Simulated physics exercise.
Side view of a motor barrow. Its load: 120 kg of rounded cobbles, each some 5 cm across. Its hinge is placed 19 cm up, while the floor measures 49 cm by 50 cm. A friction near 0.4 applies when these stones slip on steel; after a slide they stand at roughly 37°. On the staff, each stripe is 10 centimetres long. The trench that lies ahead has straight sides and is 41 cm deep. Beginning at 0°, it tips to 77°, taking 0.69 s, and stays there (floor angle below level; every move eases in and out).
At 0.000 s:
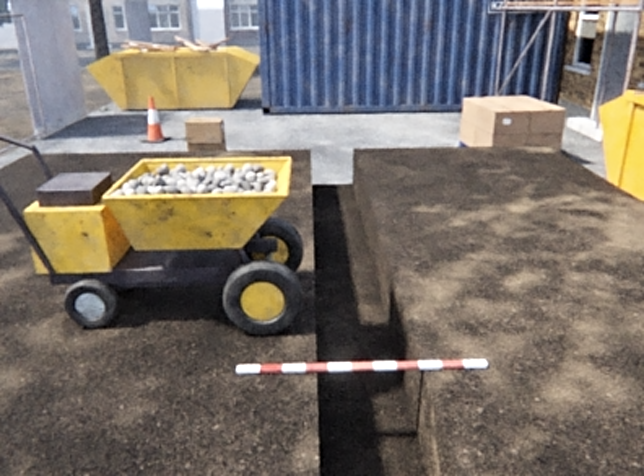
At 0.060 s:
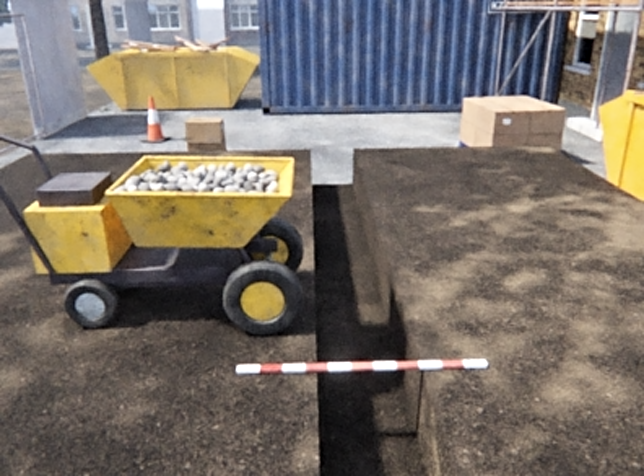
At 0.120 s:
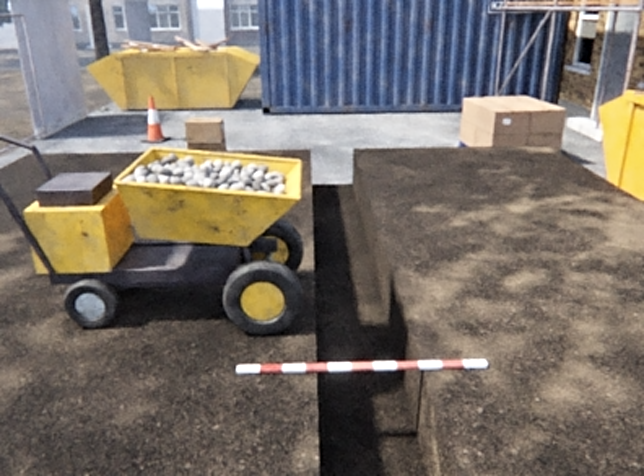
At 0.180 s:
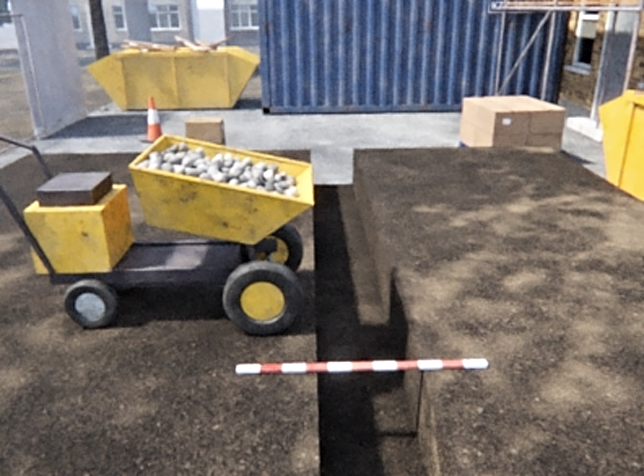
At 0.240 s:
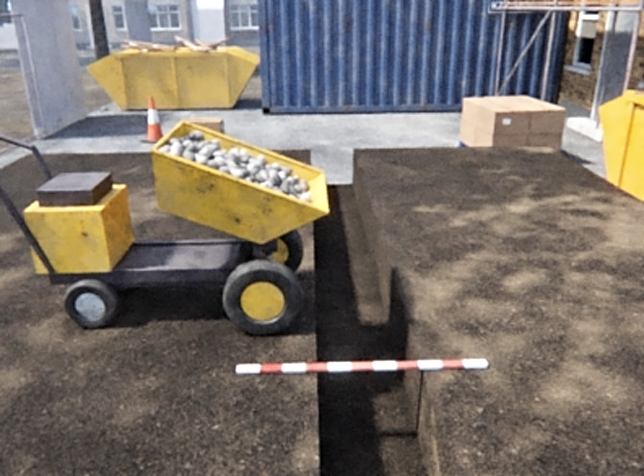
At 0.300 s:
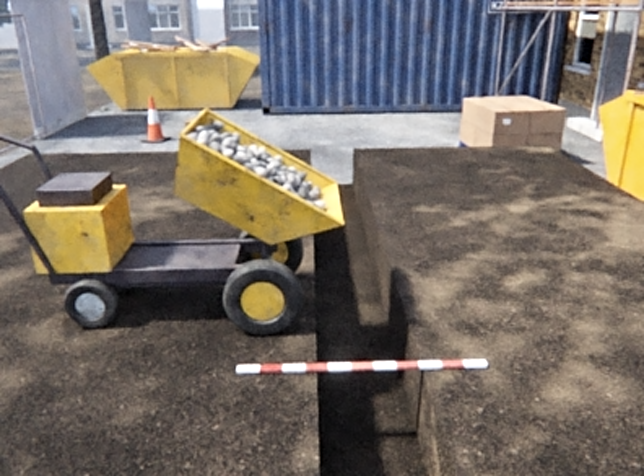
A yellow motor barrow loaded with grey stones stands on dark soil at the left of a sunlit work yard, seen from the side and slightly above. A narrow trench runs ahead of it with a red-and-white staff across, while boxes, an orange cone, yellow skips and a blue container stand behind. The barrow's skip tilts steadily down to the right, its rear rising, as wheels and camera stay still.
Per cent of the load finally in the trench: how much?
Approx. 31 %.
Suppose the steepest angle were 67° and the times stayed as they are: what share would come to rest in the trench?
In that case some 40 per cent.
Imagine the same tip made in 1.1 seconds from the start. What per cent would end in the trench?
In that case, around 45%.
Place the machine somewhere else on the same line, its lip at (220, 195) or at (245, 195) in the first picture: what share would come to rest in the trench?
Near 95 and near 80 percent.
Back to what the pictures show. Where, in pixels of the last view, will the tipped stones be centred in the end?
Resting centre: About (443, 295).
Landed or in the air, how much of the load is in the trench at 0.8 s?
Something like 15 in a hundred.
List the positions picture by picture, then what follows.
In the first frame, lip at (287, 195), floor tilted 0°, highest stones at (221, 175).
In the second frame, lip at (290, 196), floor tilted 2°, highest stones at (196, 174); the stones move at 0.4 m/s on average.
In the third frame, the skip is at 6°, its lip at (299, 198); the top of the load is at (180, 166); the stones move at 0.9 m/s on average.
In the fourth frame, the skip is at 13°, its lip at (313, 204); the top of the load is at (178, 156); the stones move at 1.2 m/s on average.
In the fifth frame, the skip is at 21°, its lip at (328, 212); the top of the load is at (190, 142); the stones move at 1.4 m/s on average.
In the sixth frame, the skip is at 31°, its lip at (343, 224); the top of the load is at (208, 132); the stones move at 1.5 m/s on average.
After 0.5 s the floor is at 65°; 100 % in the skip; the foremost stones are at (369, 248).
After 0.8 s the floor is at 77°; 46 % in the skip, 13 % in the trench, 41 % past the trench; the foremost stones are at (464, 307).
After 1.1 s the floor is at 77°; 2 % in the skip, 27 % in the trench, 71 % past the trench; the foremost stones are at (609, 286).
After 3.1 s the floor is at 77°; 0 % in the skip, 31 % in the trench, 69 % past the trench; the foremost stones are past the picture's edge.
